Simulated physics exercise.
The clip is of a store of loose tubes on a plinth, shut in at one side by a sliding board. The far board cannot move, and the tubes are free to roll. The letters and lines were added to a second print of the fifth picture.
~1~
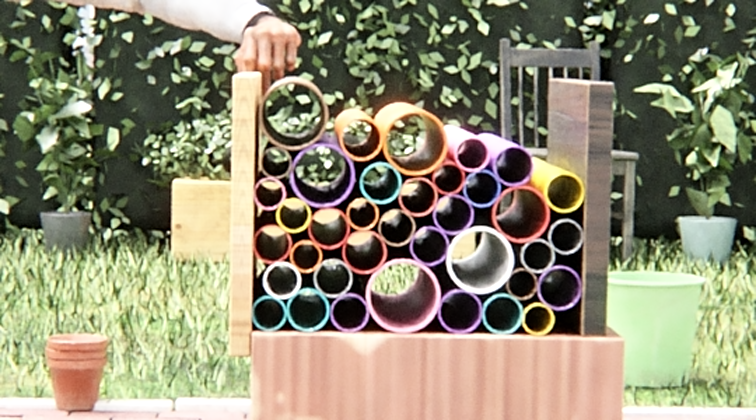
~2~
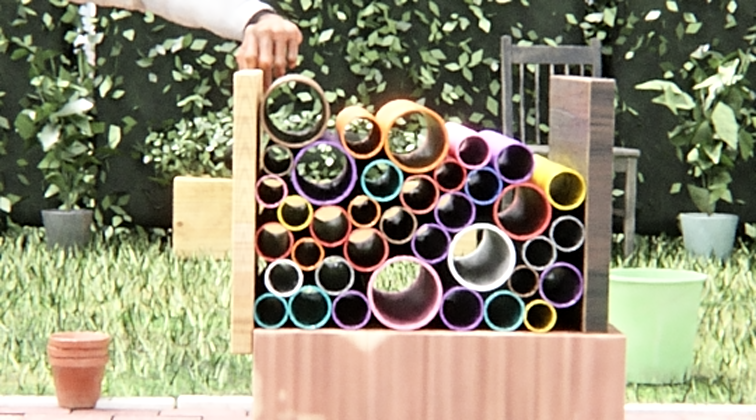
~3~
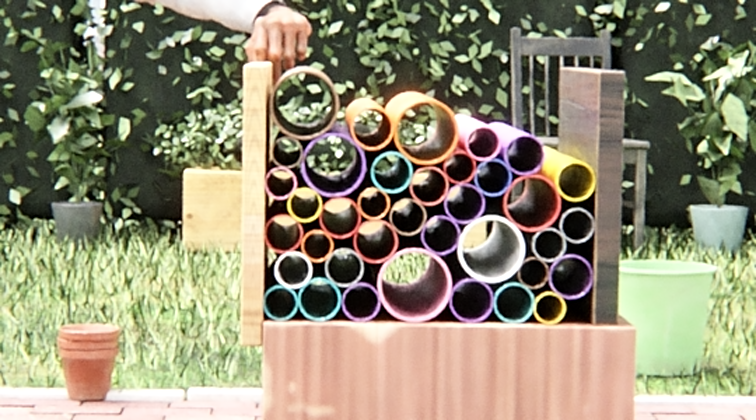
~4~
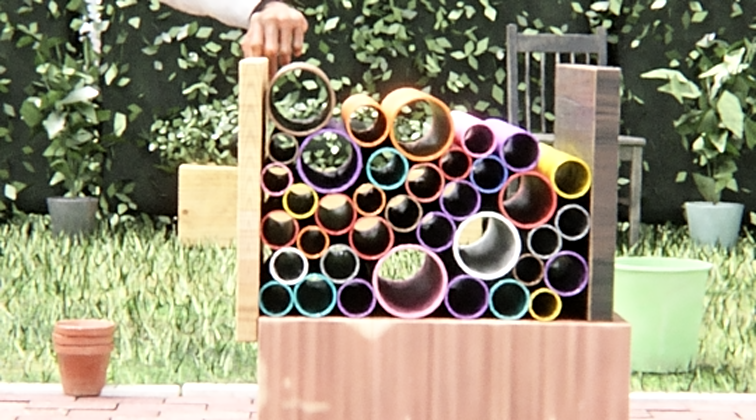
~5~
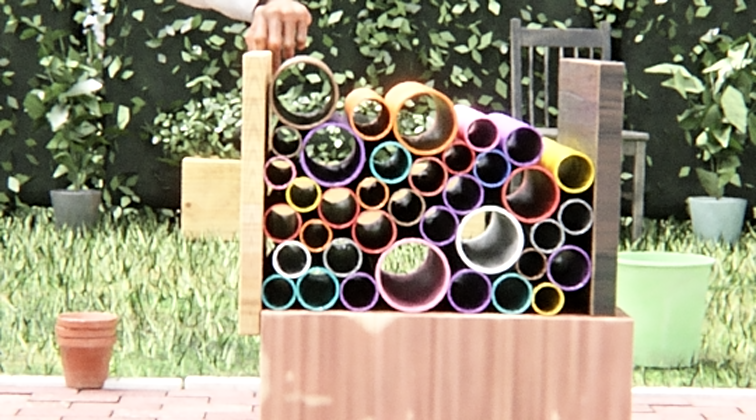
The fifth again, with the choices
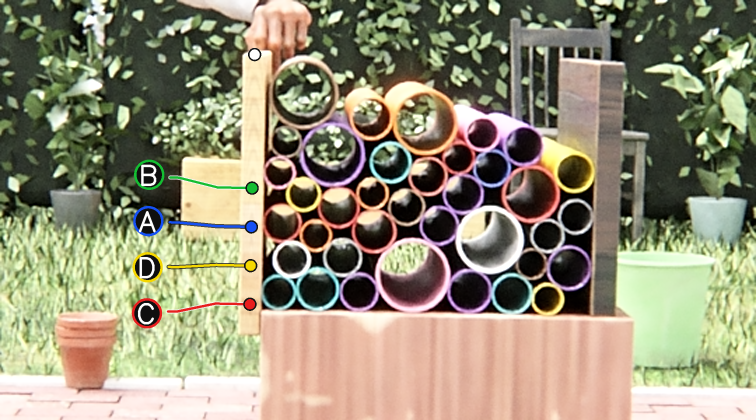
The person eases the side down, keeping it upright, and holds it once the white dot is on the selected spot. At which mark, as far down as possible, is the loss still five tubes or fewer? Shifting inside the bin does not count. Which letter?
Down to A.
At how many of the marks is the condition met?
Two of the four.
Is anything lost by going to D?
Yes.
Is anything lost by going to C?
At C: Yes.
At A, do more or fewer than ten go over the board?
Fewer than ten.
On the marked copy, A at (251, 227); B at (252, 188); C at (250, 305); D at (250, 266); the white dot at (254, 55).
Following A. Soon after the start, top of the board (264, 133).
Later, top of the board (263, 221).
In the end, top of the board (262, 226), three out over the board.
As for the rest, B none out over the board; C more than five out over the board; D more than five out over the board.
